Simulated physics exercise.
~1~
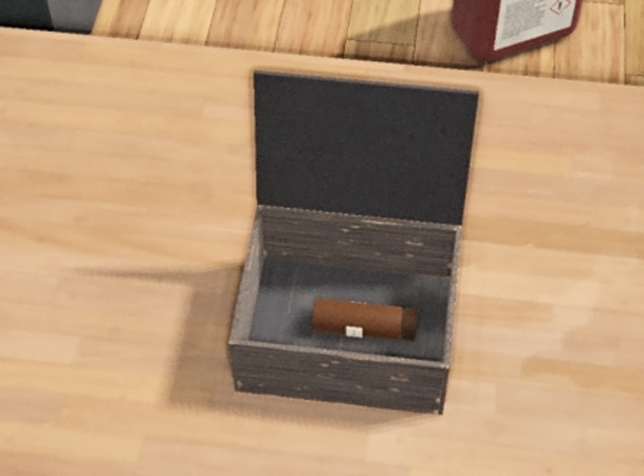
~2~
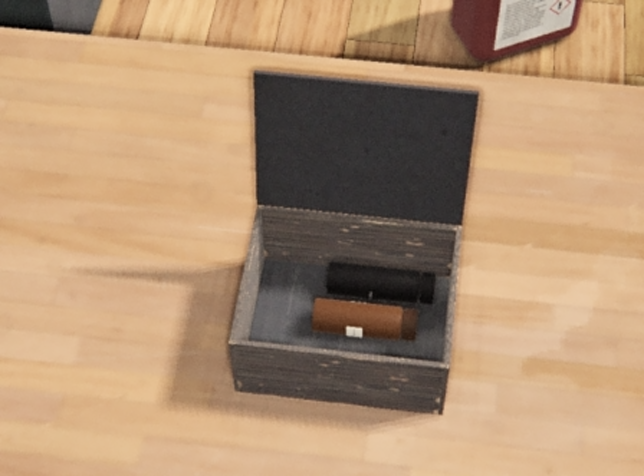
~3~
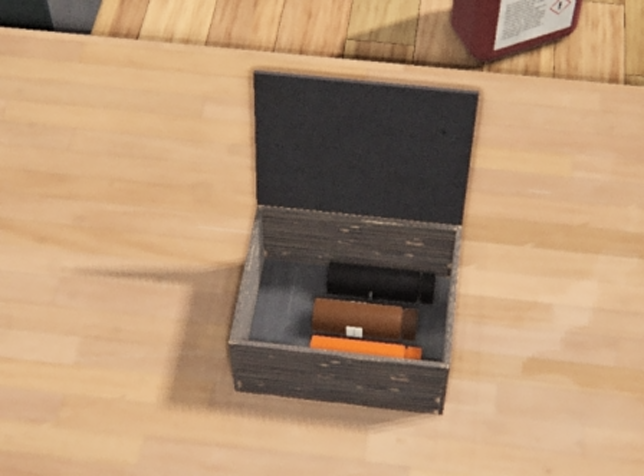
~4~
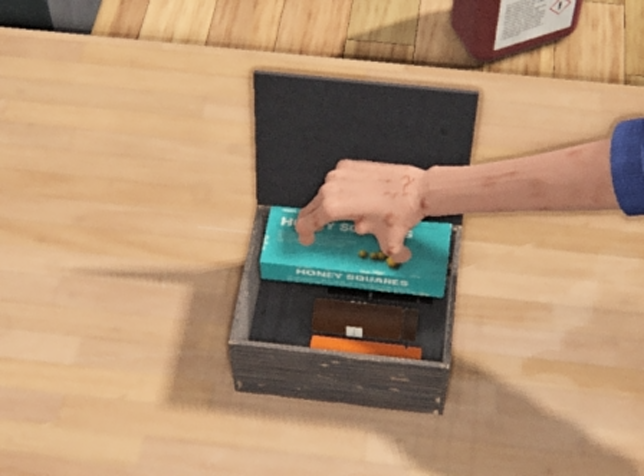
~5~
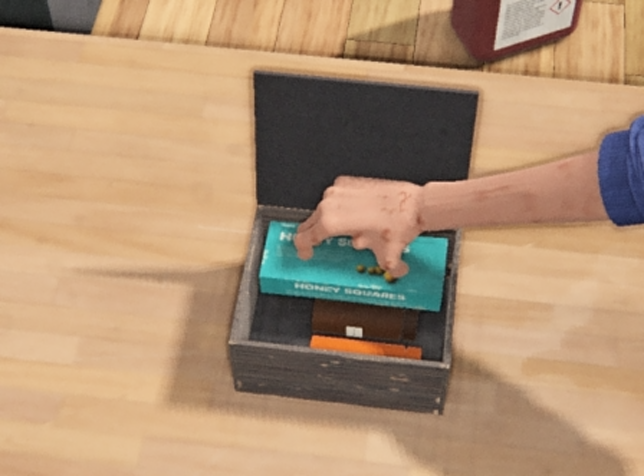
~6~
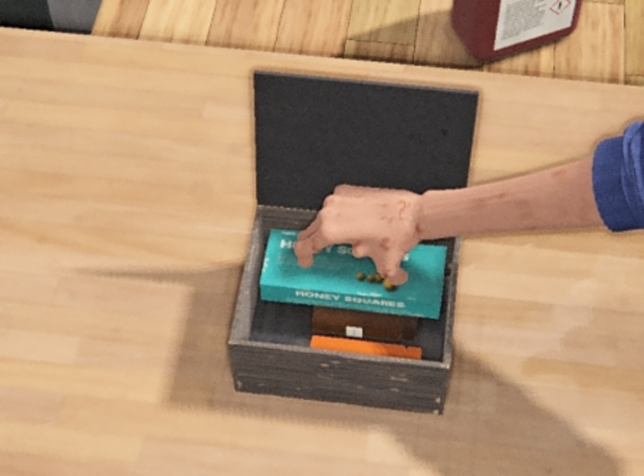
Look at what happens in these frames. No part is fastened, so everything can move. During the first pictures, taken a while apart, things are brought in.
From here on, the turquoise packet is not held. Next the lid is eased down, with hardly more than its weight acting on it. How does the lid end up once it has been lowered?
Fully shut.
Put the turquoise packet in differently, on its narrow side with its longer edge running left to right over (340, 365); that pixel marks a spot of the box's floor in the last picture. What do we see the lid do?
Lid down.
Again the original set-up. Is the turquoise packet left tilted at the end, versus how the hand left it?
In the end, the turquoise packet keeps its orientation.
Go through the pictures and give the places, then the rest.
In the first frame, the last thing is not in view yet; brown shaker (365, 320).
In the second frame, the last thing is not in view yet; black shaker (381, 283).
In the third frame, the last thing is not in view yet.
The fourth frame shows coming down; turquoise packet (356, 251); brown shaker (365, 320).
The fifth frame shows coming down; turquoise packet (354, 265).
The sixth frame shows in place under the hand; turquoise packet (354, 273).
Then, 1.20 s past the last view, lid starting down; turquoise packet displaced a little near (350, 300); brown shaker displaced a little; black shaker displaced a little.
Then, 1.60 s past the last view, lid 57° above the rim; turquoise packet displaced a little near (348, 311); brown shaker displaced about its own width; black shaker displaced about its own width.
Then, 1.90 s past the last view, lid 19° above the rim; turquoise packet displaced a little near (347, 312); brown shaker displaced about its own width; black shaker displaced about its own width.
Finally, lid shut; moved from the start, turquoise packet; the other 3 still in place. Final places as the last picture's camera would see them, turquoise packet near (347, 312).
